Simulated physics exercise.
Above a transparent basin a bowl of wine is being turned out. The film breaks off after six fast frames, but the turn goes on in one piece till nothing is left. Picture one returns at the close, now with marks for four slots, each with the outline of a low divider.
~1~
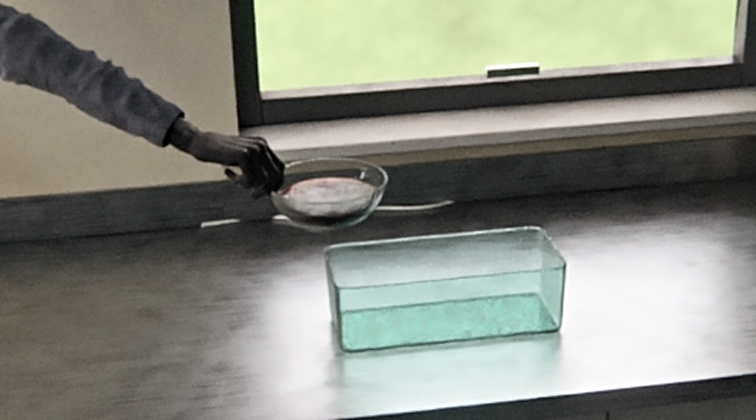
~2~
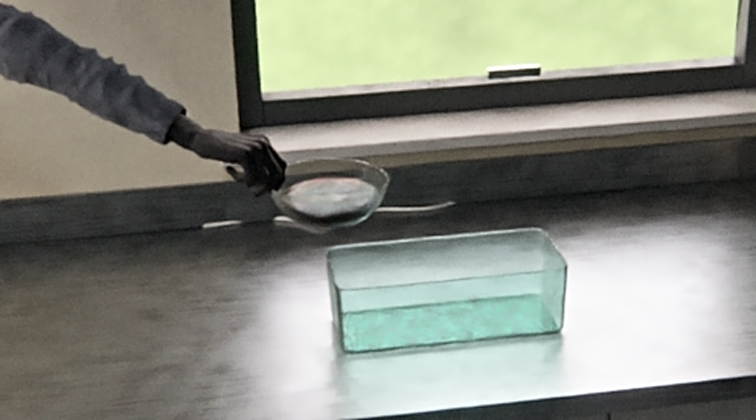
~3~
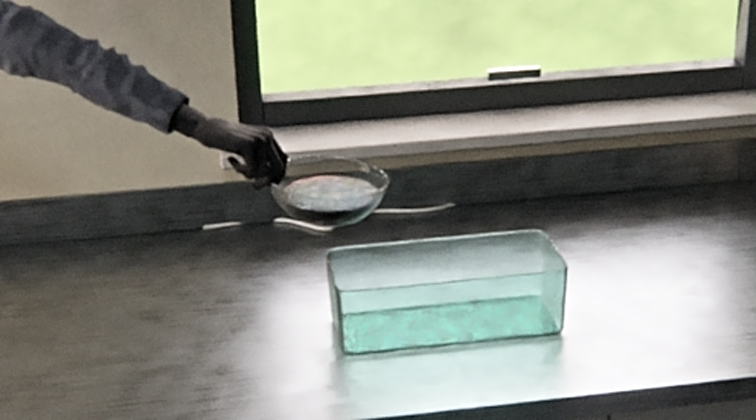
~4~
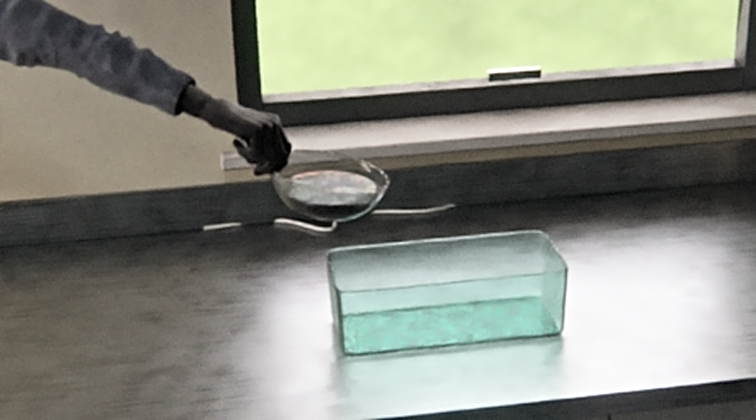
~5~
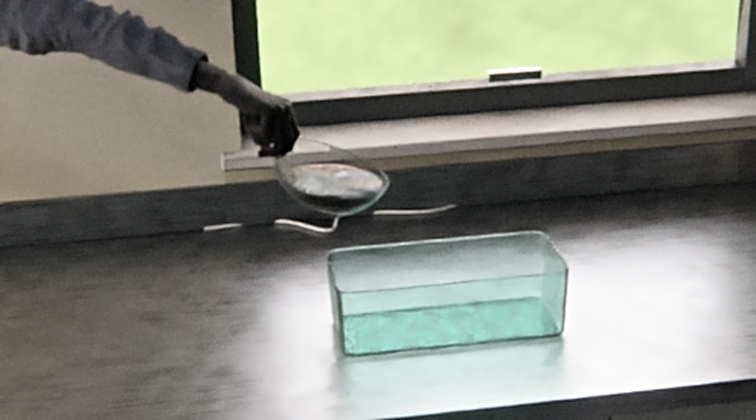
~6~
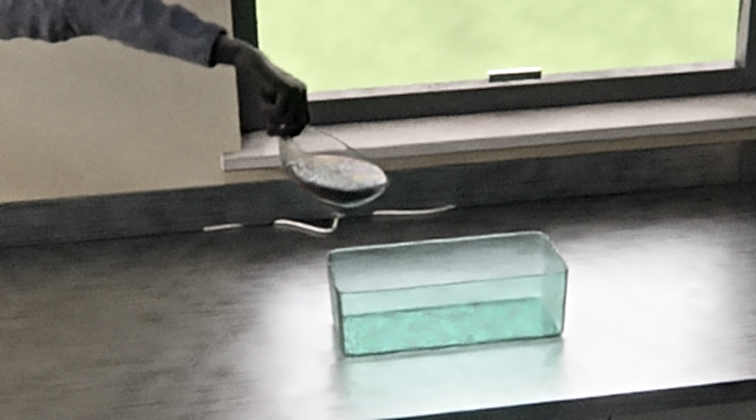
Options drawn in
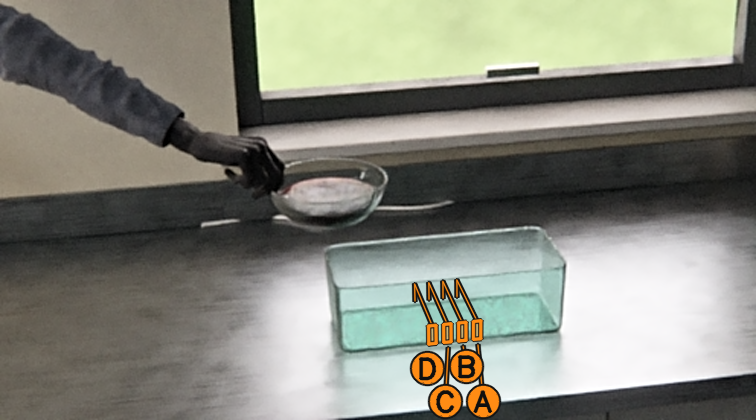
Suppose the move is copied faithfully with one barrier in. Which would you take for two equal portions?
A beats the others.
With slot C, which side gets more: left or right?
The right one.
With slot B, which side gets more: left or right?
More ends on the right.
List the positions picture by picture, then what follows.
Upright, lip at (384, 174); basin from (339, 352) to (562, 329); nothing has left yet.
Upright, lip at (386, 176); nothing has left yet.
Tipped about 6°, lip at (386, 177); nothing has left yet.
Tipped about 12°, lip at (386, 178); nothing has left yet.
Tipped about 21°, lip at (386, 179); nothing has left yet.
Tipped about 32°, lip at (386, 179); wine is over the lip, down to (386, 179).
On the marked copy, A at (477, 344); B at (463, 346); C at (448, 347); D at (433, 349).
Choosing A, about 53 % ends left of the wall and 43 % right of it; 4 % is lost outside.
Choosing B, about 26 % ends left of the wall and 72 % right of it.
Choosing C, about 19 % ends left of the wall and 79 % right of it.
Choosing D, about 15 % ends left of the wall and 83 % right of it.
